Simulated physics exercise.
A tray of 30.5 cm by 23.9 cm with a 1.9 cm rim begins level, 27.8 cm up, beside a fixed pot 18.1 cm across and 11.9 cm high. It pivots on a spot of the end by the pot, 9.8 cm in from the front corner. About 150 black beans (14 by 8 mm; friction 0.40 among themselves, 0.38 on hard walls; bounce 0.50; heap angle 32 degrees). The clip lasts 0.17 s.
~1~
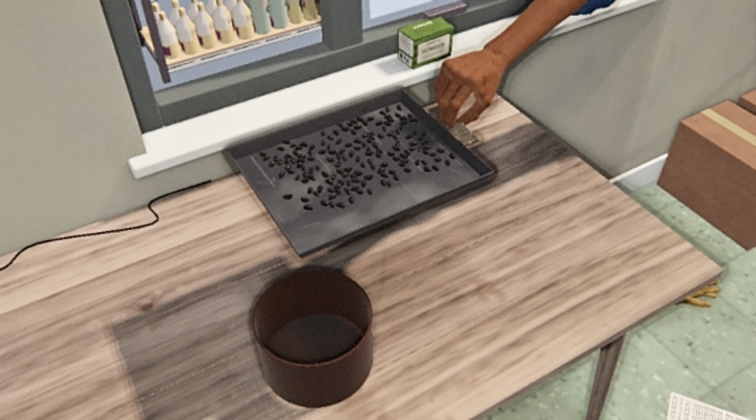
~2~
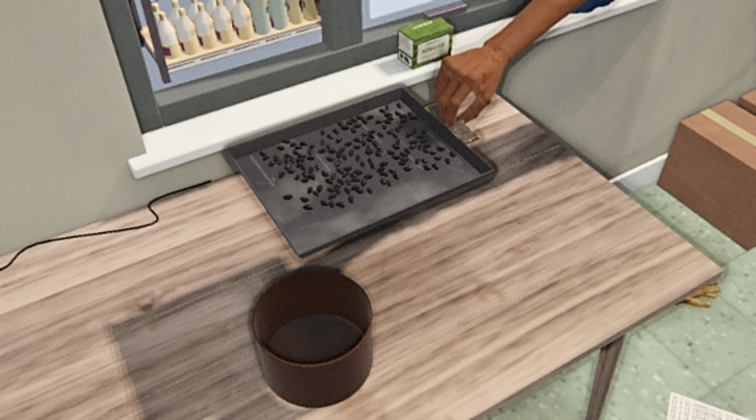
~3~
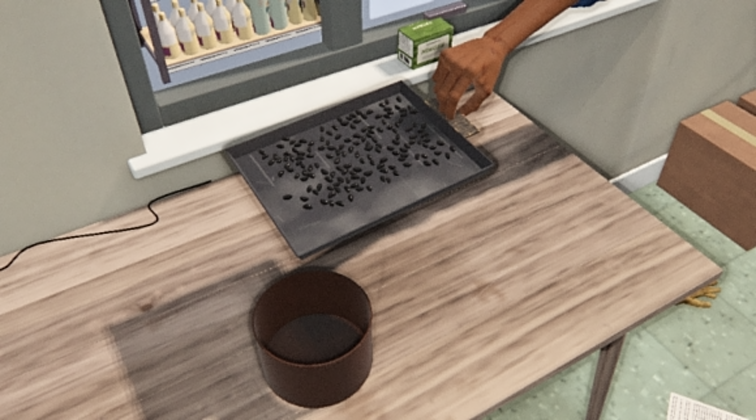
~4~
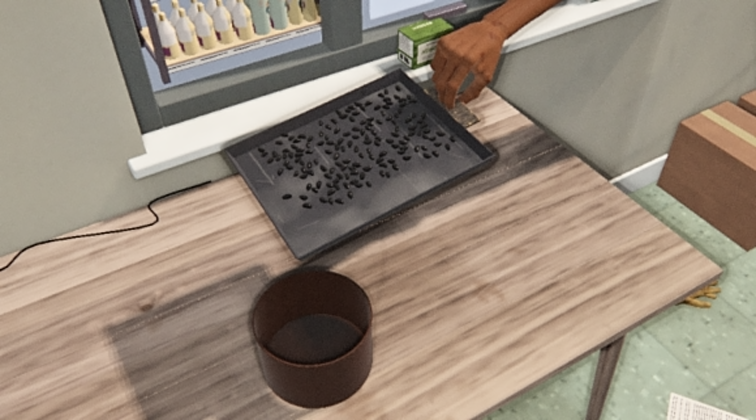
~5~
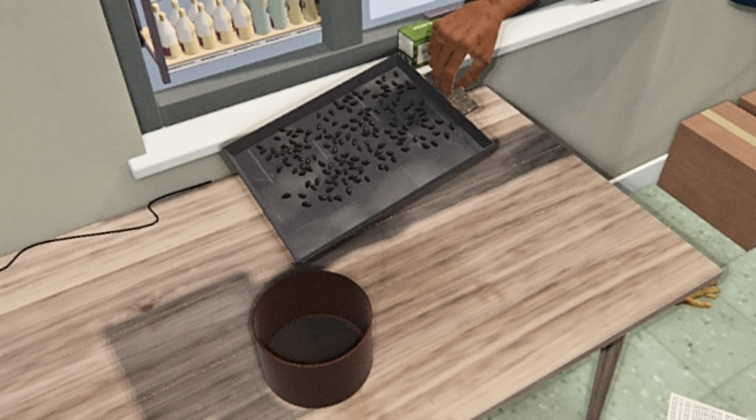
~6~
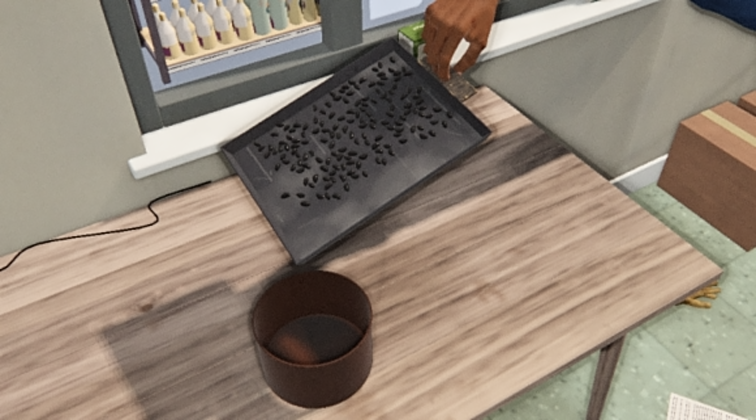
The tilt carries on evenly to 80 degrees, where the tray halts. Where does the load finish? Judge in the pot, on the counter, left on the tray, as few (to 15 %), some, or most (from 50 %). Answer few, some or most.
Pot some, counter most, tray few.
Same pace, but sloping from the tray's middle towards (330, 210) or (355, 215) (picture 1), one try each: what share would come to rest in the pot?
Some 70 and 80 per cent.
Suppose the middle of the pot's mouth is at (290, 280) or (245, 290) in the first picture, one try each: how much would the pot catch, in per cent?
About 5 and 40 per cent.
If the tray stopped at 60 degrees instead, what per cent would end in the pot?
It would be near 20 per cent.
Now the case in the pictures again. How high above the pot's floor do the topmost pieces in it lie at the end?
Roughly 1.0 cm.
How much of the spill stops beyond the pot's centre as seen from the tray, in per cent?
Roughly 100 per cent.
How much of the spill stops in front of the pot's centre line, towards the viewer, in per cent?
Some 60 per cent.
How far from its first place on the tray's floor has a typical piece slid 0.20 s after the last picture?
Some 3 cm.
Then, 0.20 s after the last picture, tilt 51 degrees; the tray holds 100 %, the pot 0 %.
Then, 0.33 s after the last picture, tilt 73 degrees; the tray holds 95 %, the pot 0 %.
Then, 0.57 s after the last picture, tilt 80 degrees; the tray holds 5 %, the pot 15 %.
In the end, pot 20 %, counter 75 %, tray 0 %.
